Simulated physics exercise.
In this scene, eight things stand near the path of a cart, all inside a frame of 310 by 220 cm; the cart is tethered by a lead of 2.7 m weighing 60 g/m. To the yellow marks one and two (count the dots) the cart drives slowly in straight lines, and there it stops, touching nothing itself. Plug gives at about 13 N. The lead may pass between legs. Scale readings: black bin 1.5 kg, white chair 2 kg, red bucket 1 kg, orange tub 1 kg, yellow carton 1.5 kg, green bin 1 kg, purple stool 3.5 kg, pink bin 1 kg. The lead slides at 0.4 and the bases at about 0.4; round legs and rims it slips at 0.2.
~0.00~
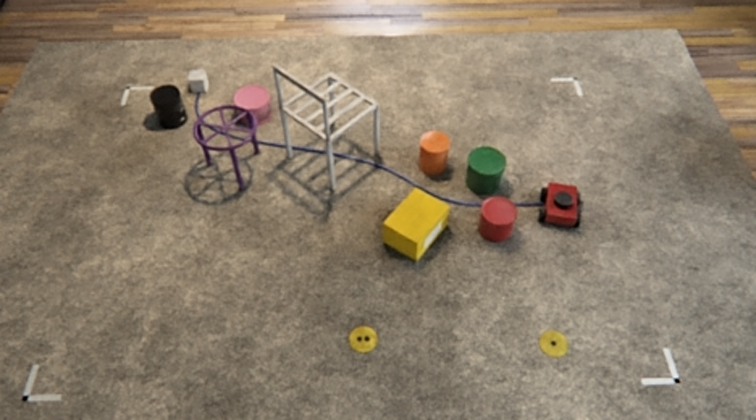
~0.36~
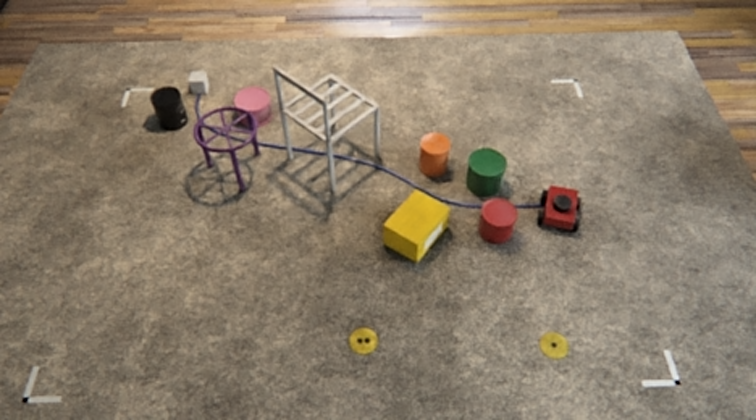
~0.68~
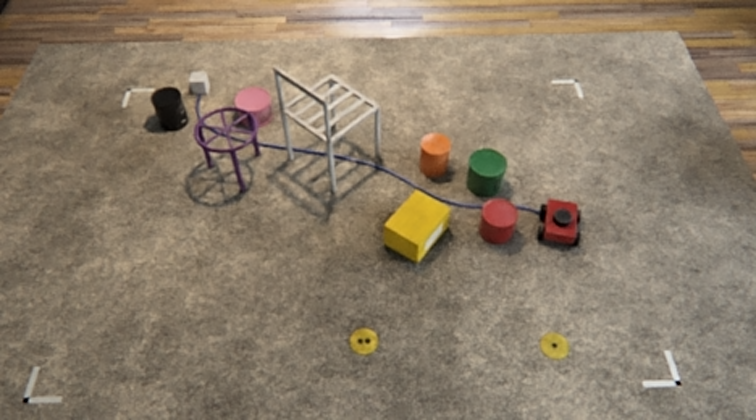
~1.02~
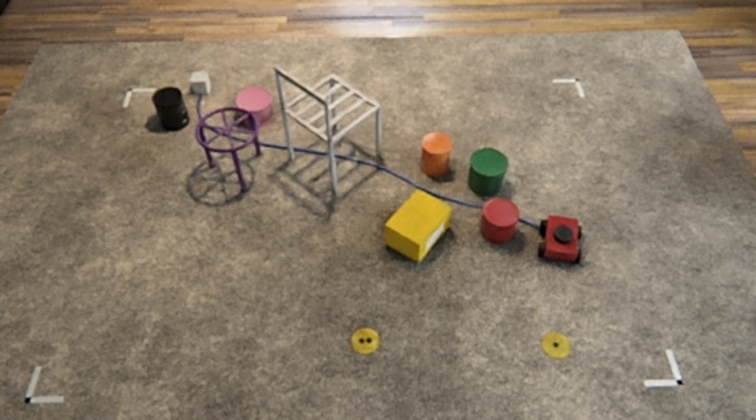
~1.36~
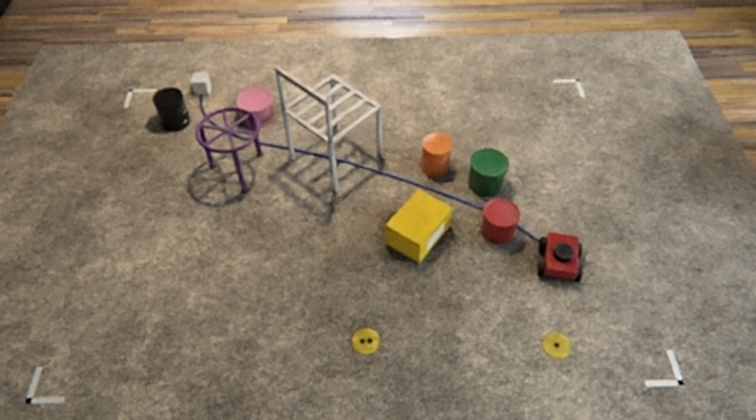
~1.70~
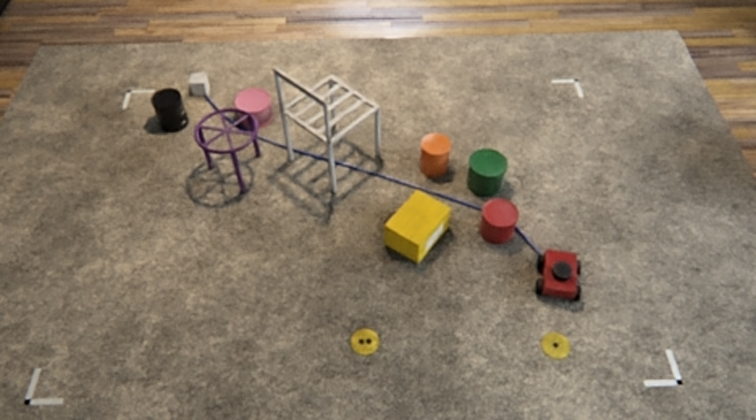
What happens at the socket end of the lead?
Oh, the plug pops loose.
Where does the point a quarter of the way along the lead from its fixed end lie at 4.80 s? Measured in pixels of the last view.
(343, 177) or so.
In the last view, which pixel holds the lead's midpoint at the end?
About (446, 214).
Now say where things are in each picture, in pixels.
Black bin (165, 94); white chair (329, 105); purple stool (225, 126); marks (553, 344) (363, 340); cart (559, 204), in the first frame.
Cart (559, 208), in the second frame.
Cart (558, 221), in the third frame.
Cart (559, 237), in the fourth frame.
Cart (559, 254), in the fifth frame.
Black bin (166, 98); white chair (330, 108); purple stool (226, 129); lead runs through (525, 238); cart (557, 272), in the sixth frame.
By 2.7 s, cart at (555, 334), plug out; red bucket 29 cm off its start.
By 3.8 s, cart at (496, 343), plug out; red bucket 29 cm off its start.
By 4.8 s, cart at (422, 341), plug out; red bucket 29 cm off its start at (470, 247).
By 5.8 s, cart at (366, 340), plug out; red bucket 29 cm off its start.
By 6.2 s, cart at (366, 340), plug out; red bucket 29 cm off its start at (470, 247).
